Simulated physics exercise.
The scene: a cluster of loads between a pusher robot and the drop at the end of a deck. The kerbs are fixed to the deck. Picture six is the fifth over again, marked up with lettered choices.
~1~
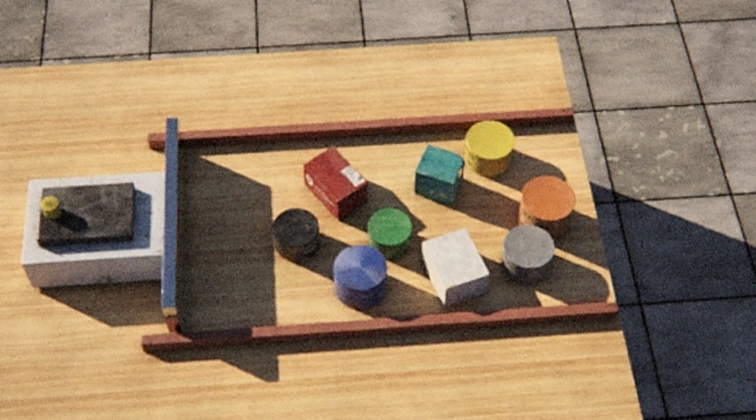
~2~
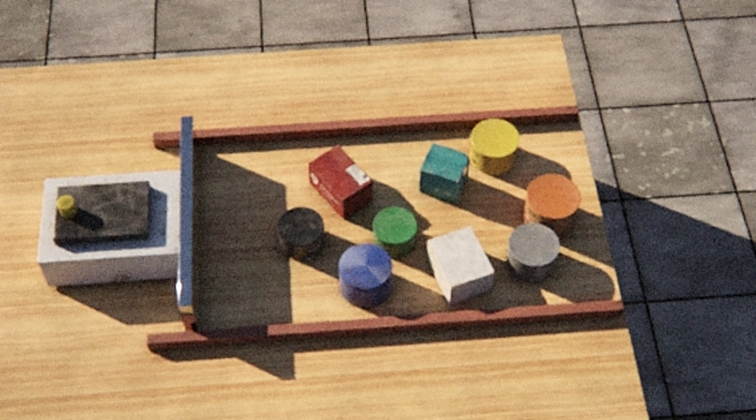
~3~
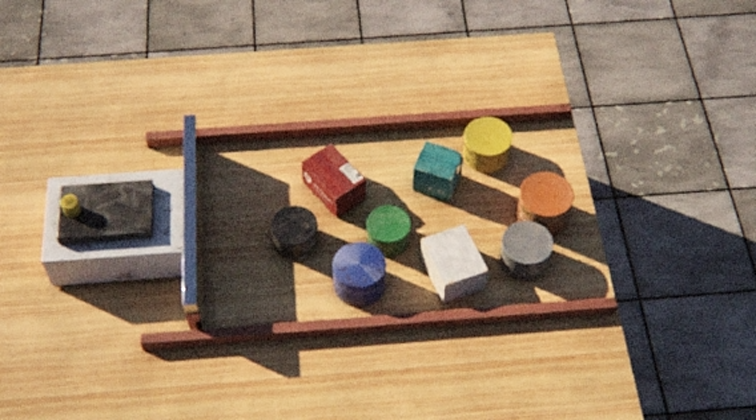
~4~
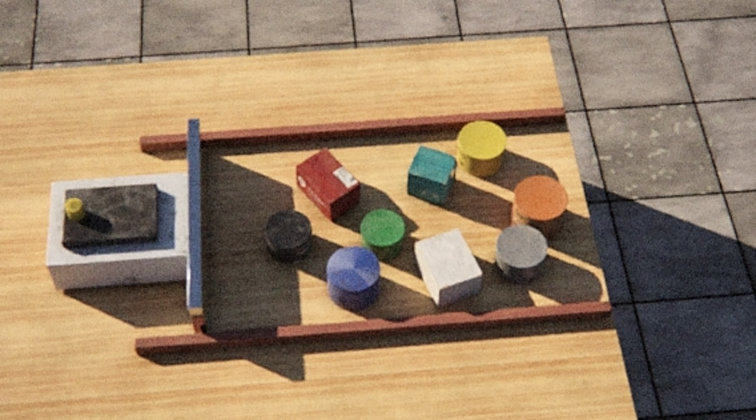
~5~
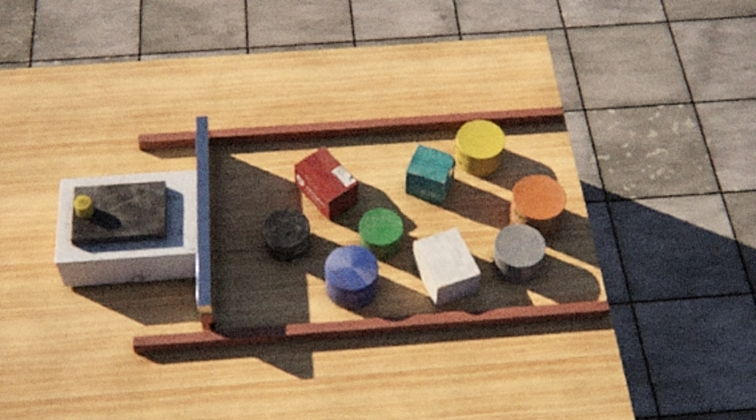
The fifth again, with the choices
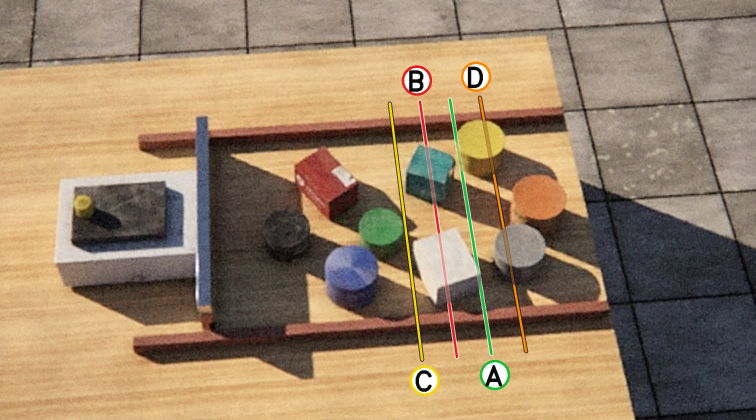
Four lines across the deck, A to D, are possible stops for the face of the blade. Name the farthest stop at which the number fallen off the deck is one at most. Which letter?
As far as mark A.
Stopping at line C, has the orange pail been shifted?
No.
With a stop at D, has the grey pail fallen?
Yes.
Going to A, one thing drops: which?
The grey pail.
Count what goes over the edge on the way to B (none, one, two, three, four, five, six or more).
The count is none.
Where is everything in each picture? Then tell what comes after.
Red parcel (336, 183); black pail (296, 236); blue canister (360, 277), in the first frame.
Robot (110, 211); grey pail (532, 253), in the second frame.
Robot (114, 210); yellow pail (487, 145), in the third frame.
Robot (118, 214); orange pail (538, 209), in the fourth frame.
Robot (127, 211); red parcel (327, 184); black pail (287, 236); blue canister (352, 277), in the fifth frame.
On the marked copy, A at (469, 218); B at (437, 220); C at (405, 222); D at (501, 215).
With A. Early on, robot (224, 204); red parcel (336, 184); black pail (332, 234).
Further on, robot (319, 198); grey pail (527, 254); yellow pail (488, 142).
At the end, robot (393, 192); grey pail over the edge; orange pail (573, 201); one fallen.
As for the rest, B is within the limit but short; C is within the limit but short; D drops two.
